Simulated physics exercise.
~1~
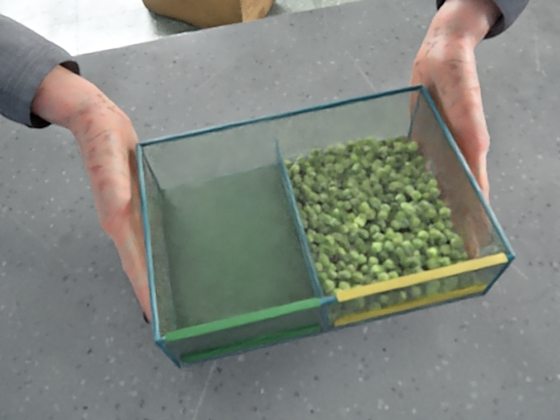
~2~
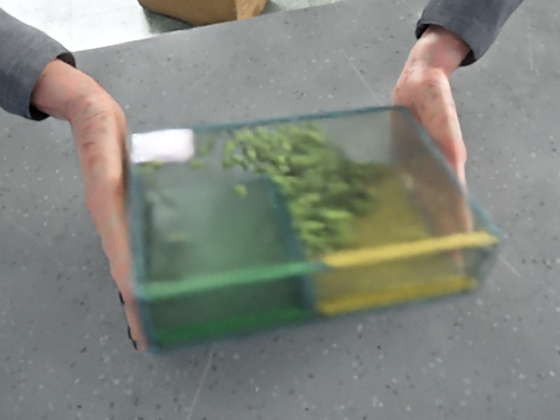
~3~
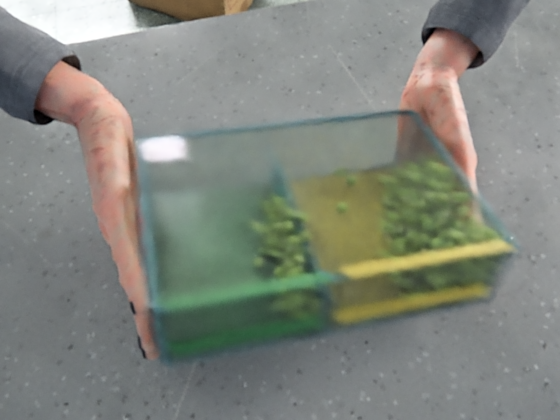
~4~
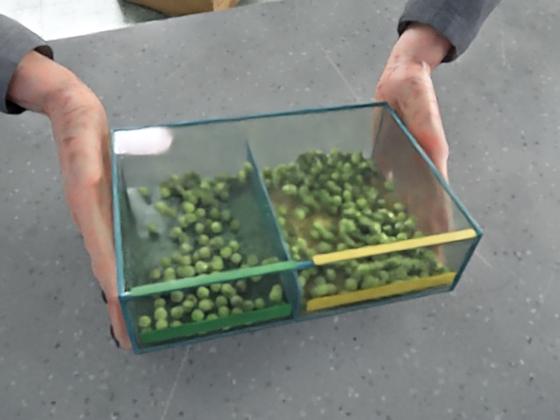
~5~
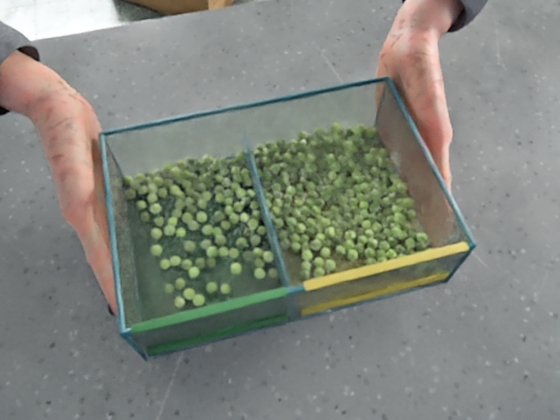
Two hands held a clear, divided box of green peas over a gray speckled surface, then shook and tilted it so some peas spilled from the yellow-marked side into the empty green-marked side, leaving more peas in the yellow side.
